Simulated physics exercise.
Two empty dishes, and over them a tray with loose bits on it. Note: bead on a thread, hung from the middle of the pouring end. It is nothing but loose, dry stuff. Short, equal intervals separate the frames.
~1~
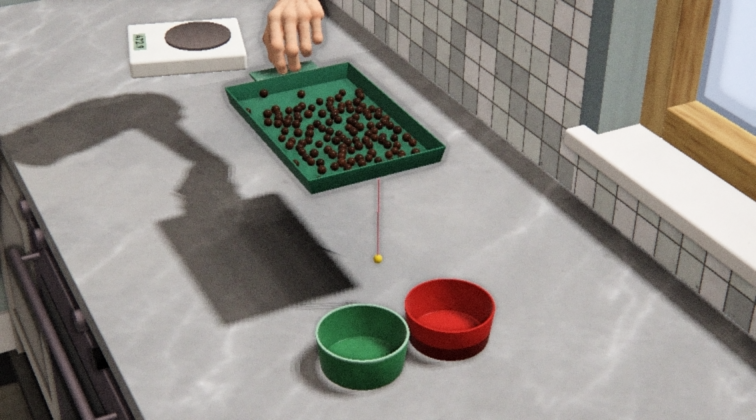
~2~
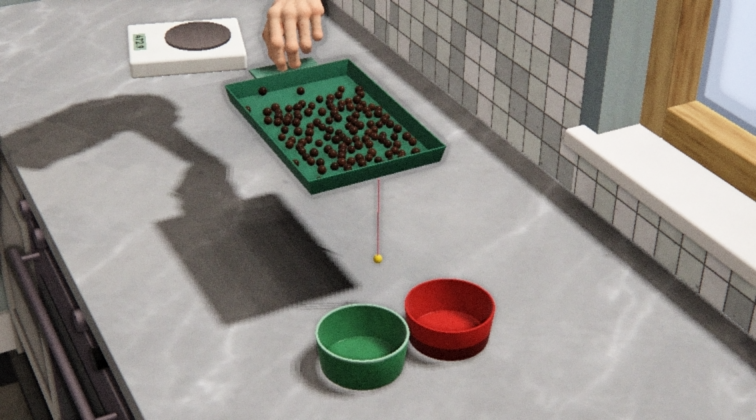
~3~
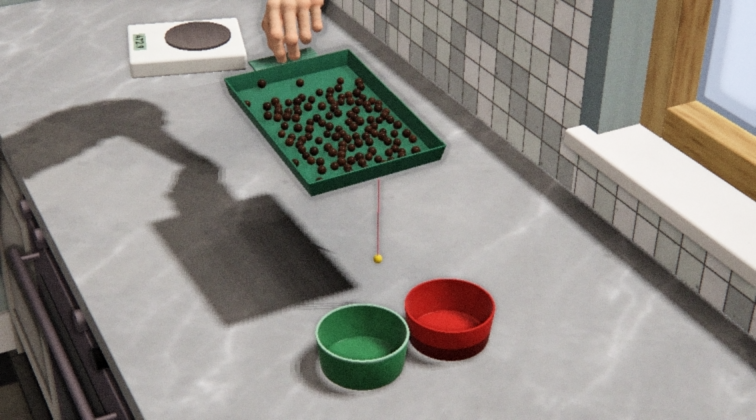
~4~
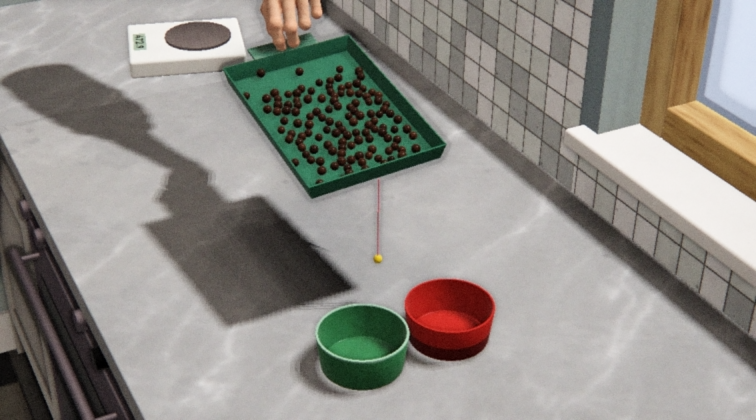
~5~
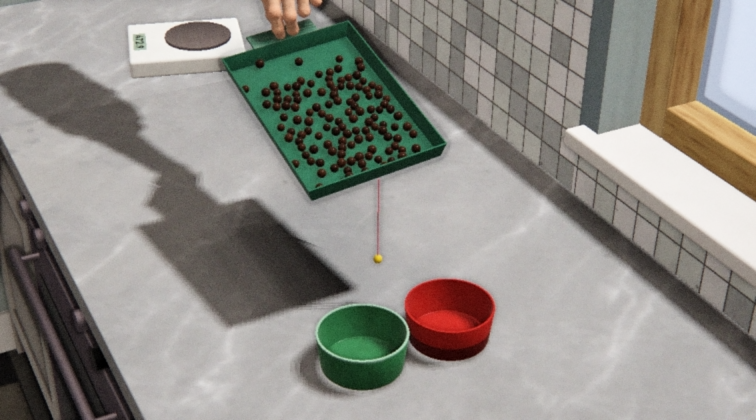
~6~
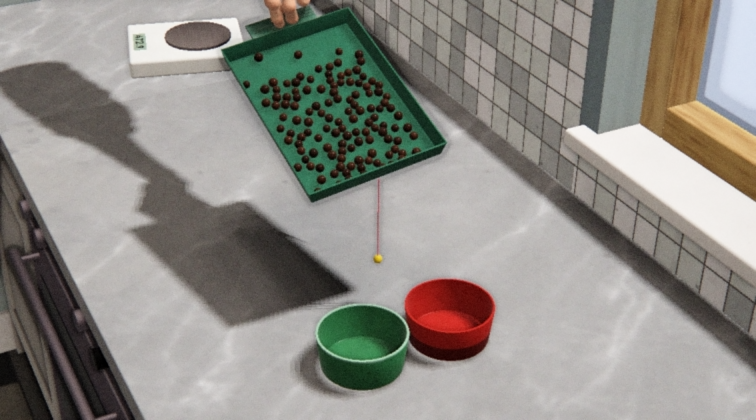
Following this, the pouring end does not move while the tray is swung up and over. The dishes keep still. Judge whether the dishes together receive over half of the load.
By the end, the dishes are holding not even half of the load, I'd say.
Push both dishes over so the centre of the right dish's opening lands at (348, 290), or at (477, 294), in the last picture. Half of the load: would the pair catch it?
In the first position a majority, in the second a minority.
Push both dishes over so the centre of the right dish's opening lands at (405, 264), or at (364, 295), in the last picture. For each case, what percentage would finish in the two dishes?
First position: Some 90 %; second position: Some 70 %.
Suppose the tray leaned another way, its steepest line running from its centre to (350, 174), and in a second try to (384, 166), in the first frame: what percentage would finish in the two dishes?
Roughly 30 % in the first case and 20 % in the second.
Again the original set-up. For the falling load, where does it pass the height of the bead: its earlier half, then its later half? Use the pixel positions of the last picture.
First near (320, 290), later near (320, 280).
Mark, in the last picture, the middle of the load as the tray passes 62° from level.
The middle of the load sits near (335, 172).
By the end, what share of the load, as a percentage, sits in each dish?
The left dish gets close to 10 per cent and the right dish close to 0 per cent.
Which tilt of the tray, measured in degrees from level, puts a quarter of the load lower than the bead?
Roughly 85 degrees at that moment.
Shortly afterwards, tray tipped steeply; all but a few on the tray; a little in the air.
Next, tray tipped right over; near a quarter on the tray; a little in the left dish; near half outside both; near a quarter in the air.
Some moments later, tray tipped past a quarter turn; a little in the left dish; all but a few outside both.
In the end, tray tipped past a quarter turn; a little in the left dish; none at all in the right dish; all but a few outside both.
